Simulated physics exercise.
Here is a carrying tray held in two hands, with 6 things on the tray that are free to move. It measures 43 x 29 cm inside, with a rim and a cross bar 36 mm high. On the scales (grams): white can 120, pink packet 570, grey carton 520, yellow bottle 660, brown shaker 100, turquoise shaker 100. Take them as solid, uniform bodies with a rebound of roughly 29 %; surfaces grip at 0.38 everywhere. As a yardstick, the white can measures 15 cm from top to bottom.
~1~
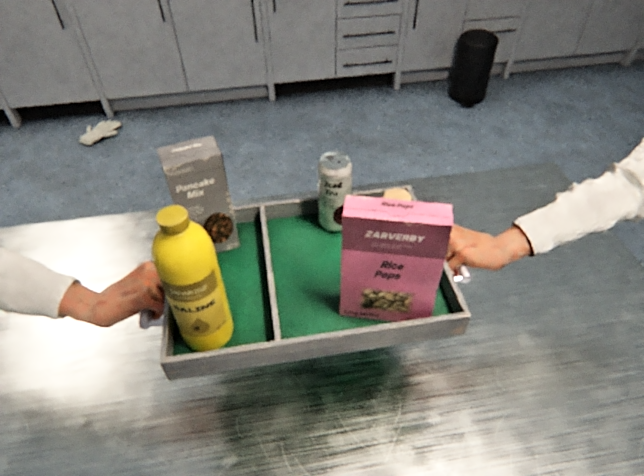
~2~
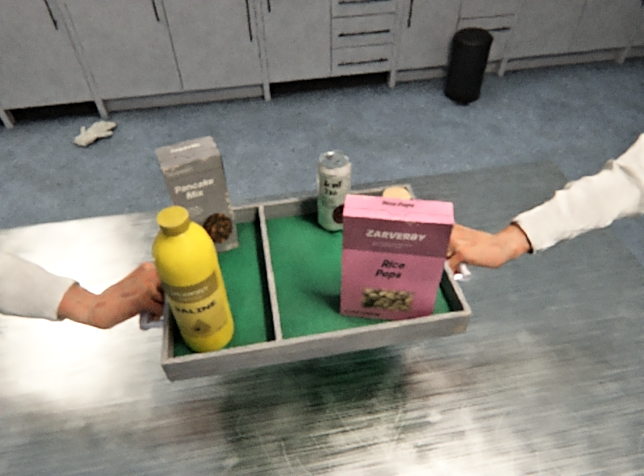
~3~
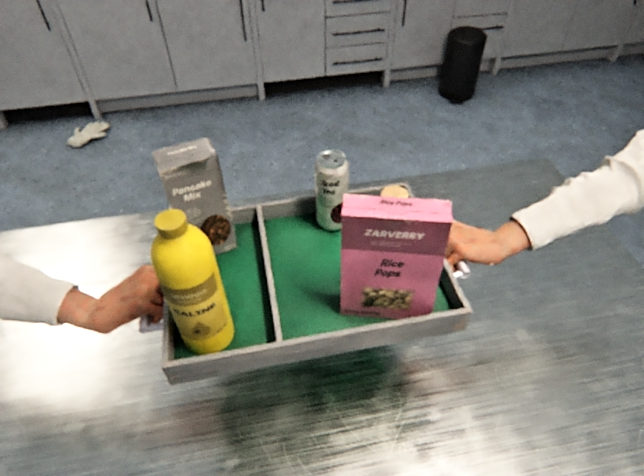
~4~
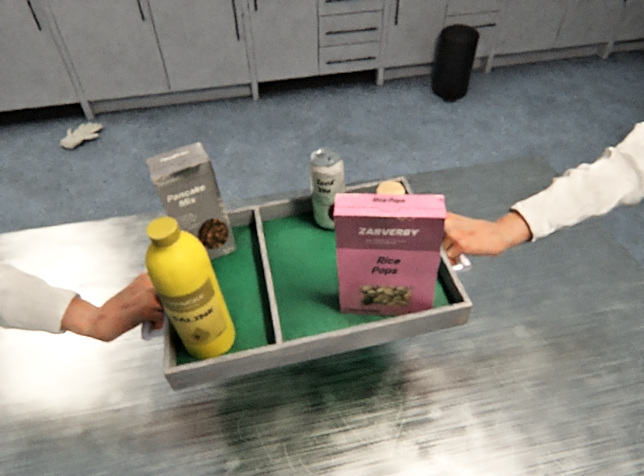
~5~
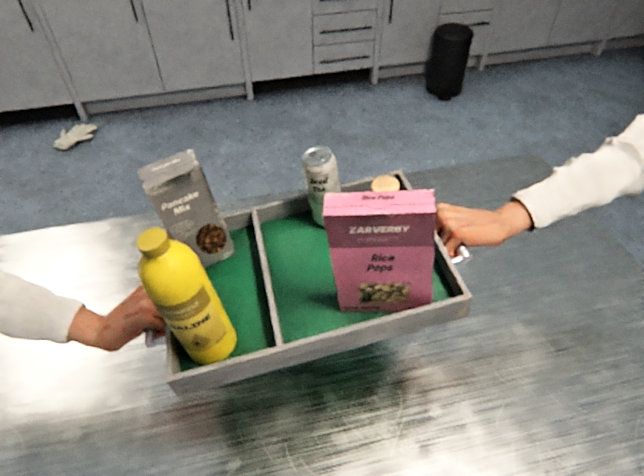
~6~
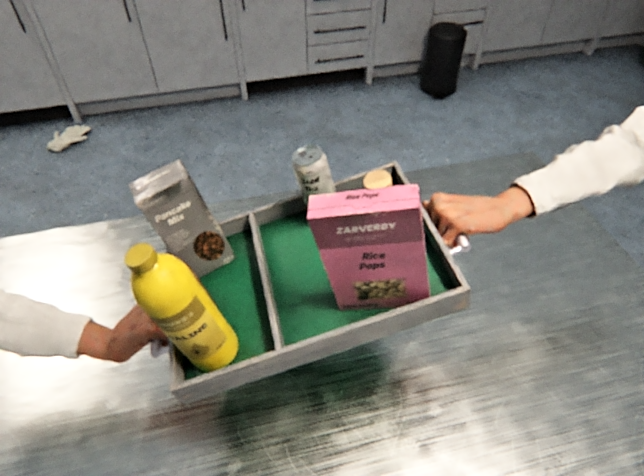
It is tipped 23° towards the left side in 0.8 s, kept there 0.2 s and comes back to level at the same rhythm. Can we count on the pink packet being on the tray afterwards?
The pink packet remains on the tray.
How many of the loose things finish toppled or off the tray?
That comes to 2.
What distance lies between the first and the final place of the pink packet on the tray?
About 9 cm.
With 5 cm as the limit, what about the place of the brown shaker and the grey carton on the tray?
The brown shaker stays put; the grey carton holds its spot.
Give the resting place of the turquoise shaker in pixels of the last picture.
At about (315, 229).
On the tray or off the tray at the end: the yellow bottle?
The yellow bottle ends off the tray.
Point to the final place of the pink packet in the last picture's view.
At about (327, 274).
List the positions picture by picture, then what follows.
In the first frame, tray level; pink packet (390, 265); white can (335, 194).
In the second frame, tray level; yellow bottle (193, 282).
In the third frame, tray at 1°, left edge down; white can (332, 193).
In the fourth frame, tray at 3°, left edge down; grey carton (194, 208); yellow bottle (189, 290).
In the fifth frame, tray at 7°, left edge down.
In the sixth frame, tray at 13°, left edge down; pink packet (375, 254); white can (317, 188).
Then, 0.50 s on from there, tray at 23°, left edge down; pink packet moved 3 cm near (335, 262); yellow bottle 23° off its base; white can 24° off its base.
Then, 0.70 s on from there, tray at 22°, left edge down; yellow bottle now off the tray; pink packet moved 8 cm near (305, 277); white can 74° off its base.
Then, 1.00 s on from there, tray at 10°, left edge down; pink packet moved 9 cm near (313, 276); white can 67° off its base; turquoise shaker moved 13 cm.
In the end, off the tray, yellow bottle; toppled on the tray, white can; not toppled but over 5 cm from the start, pink packet and turquoise shaker; the other 2 under 5 cm from the start. At the end, from the last picture's camera, pink packet near (327, 274).
